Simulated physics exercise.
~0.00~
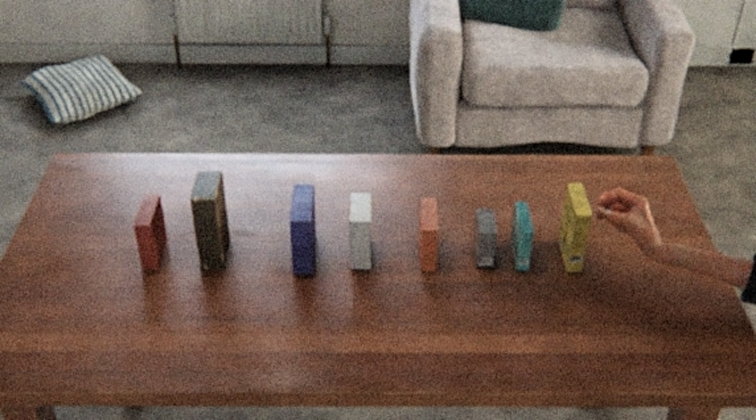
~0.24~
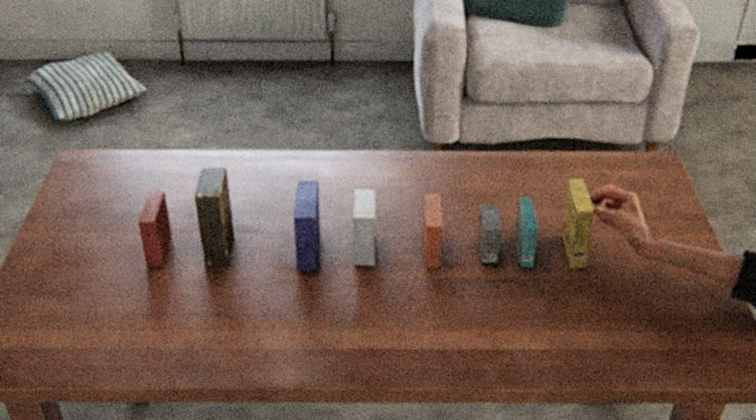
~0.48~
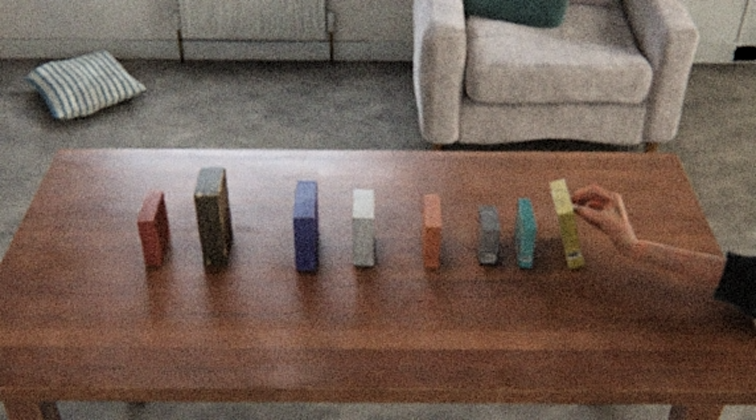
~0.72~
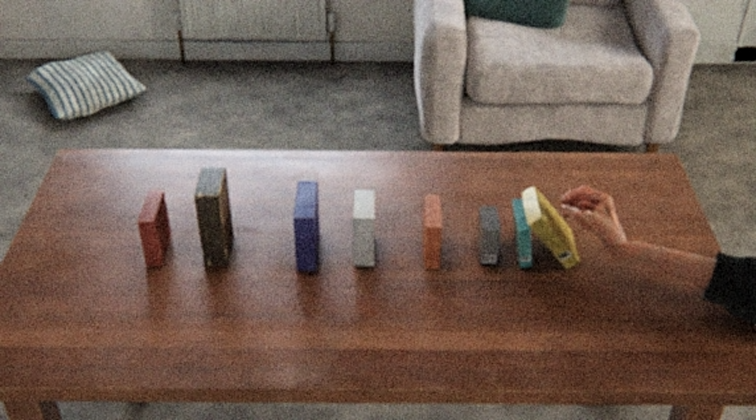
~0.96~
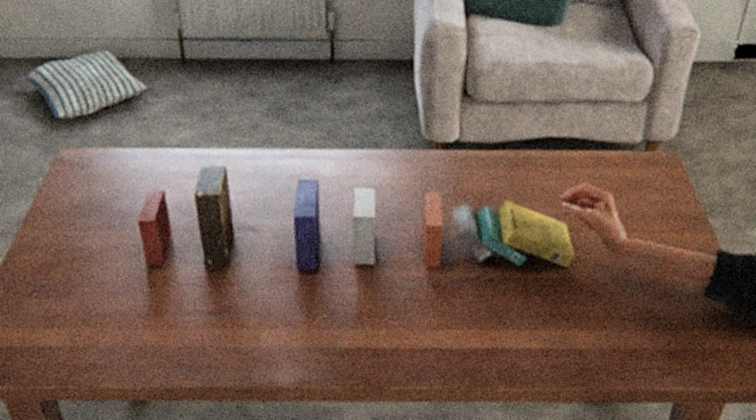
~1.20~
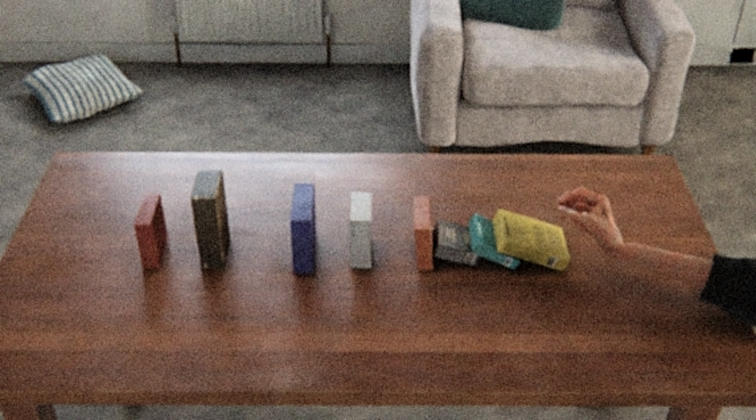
A hand tipped the yellow packet leftward at the right end of a row on a wooden table, and it fell against the turquoise one, which toppled the grey one against the orange block, while the orange and the blocks farther left stayed standing.
